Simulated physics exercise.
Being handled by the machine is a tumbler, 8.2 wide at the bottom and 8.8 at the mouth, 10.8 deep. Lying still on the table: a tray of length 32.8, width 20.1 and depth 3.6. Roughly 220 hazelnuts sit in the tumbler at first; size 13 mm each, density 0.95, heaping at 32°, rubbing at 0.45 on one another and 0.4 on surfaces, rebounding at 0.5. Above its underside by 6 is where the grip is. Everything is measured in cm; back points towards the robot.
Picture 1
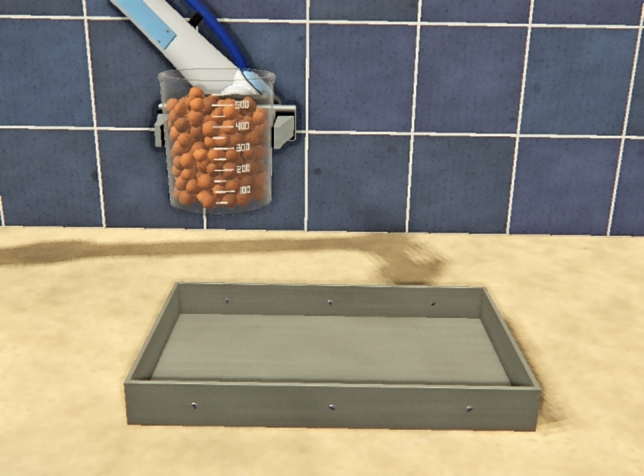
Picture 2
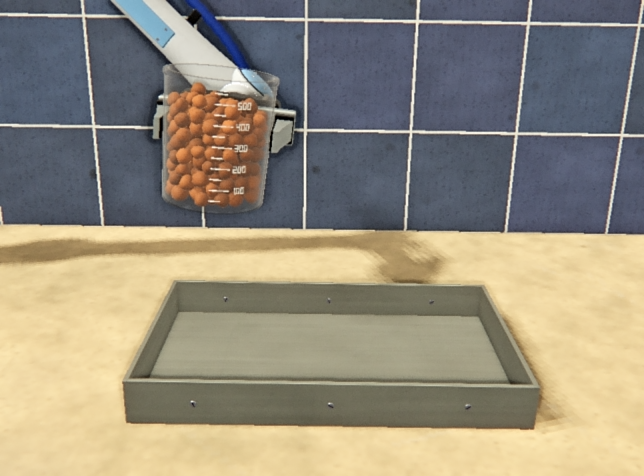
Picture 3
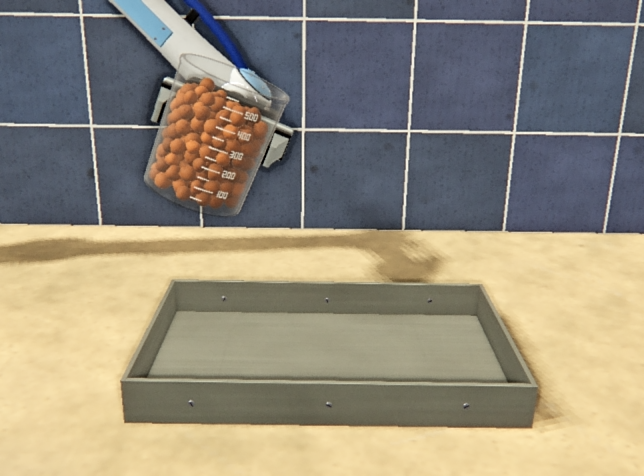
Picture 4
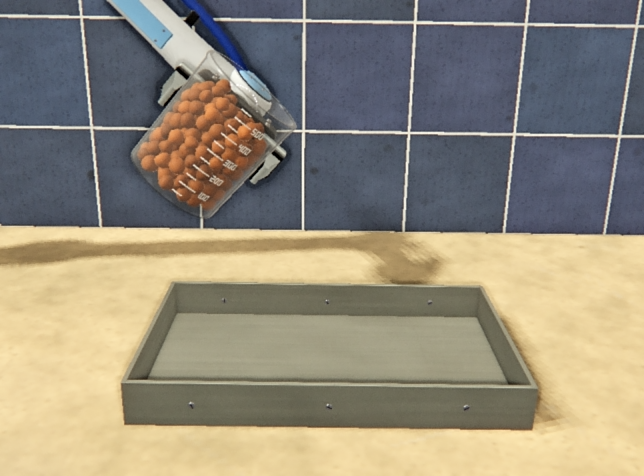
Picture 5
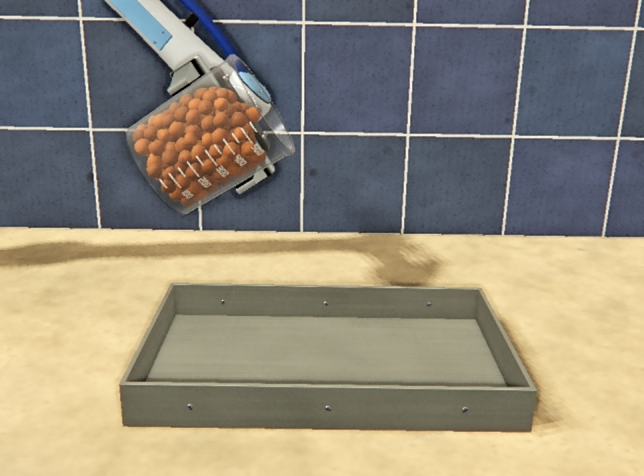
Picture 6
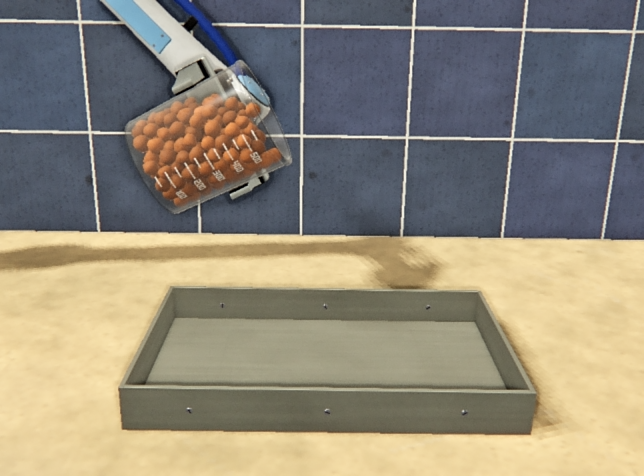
A clear tumbler full of round brown hazelnuts, gripped by a robot arm, started out upright above an empty gray tray and tilted steadily over to the right, with the nuts shifting inside it.
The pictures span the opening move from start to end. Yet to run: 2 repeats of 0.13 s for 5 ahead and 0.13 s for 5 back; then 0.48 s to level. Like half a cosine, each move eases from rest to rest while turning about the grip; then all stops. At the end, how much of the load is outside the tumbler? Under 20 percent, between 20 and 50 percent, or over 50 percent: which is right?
The right one is between 20 and 50 percent.
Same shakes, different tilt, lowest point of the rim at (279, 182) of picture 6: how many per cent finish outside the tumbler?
Estimate: About 75 per cent.
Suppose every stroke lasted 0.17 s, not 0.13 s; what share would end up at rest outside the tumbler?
Estimate: Close to 15 percent.
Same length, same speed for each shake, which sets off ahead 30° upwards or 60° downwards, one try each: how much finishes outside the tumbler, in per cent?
Near 45 and 5 percent respectively.
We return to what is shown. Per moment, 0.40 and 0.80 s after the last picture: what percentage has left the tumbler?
Estimates in order: Close to 20, close to 30.
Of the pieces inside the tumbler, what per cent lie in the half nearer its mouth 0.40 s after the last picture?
Around 45 percent.
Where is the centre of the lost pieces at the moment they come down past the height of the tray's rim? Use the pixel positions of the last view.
(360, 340).
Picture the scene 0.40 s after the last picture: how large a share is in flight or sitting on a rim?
Around 4 per cent of the load.
Then, 0.40 s later, tilted 63° forward, highest piece 24 above the table; 178 in the tumbler, 32 in the tray, 8 in flight or on a rim.
Then, 0.80 s later, tilted 23° forward, highest piece 25 above the table; 148 in the tumbler, 66 in the tray, 2 on the table or floor, 2 in flight or on a rim.
Then, 1.20 s later, level, highest piece 24 above the table; 148 in the tumbler, 68 in the tray, 2 on the table or floor.
Then, 2.25 s later, level, highest piece 24 above the table; 148 in the tumbler, 68 in the tray, 2 on the table or floor.
At rest, 148 in the tumbler, 68 in the tray, 2 on the table or floor. That is 32 % outside the tumbler.
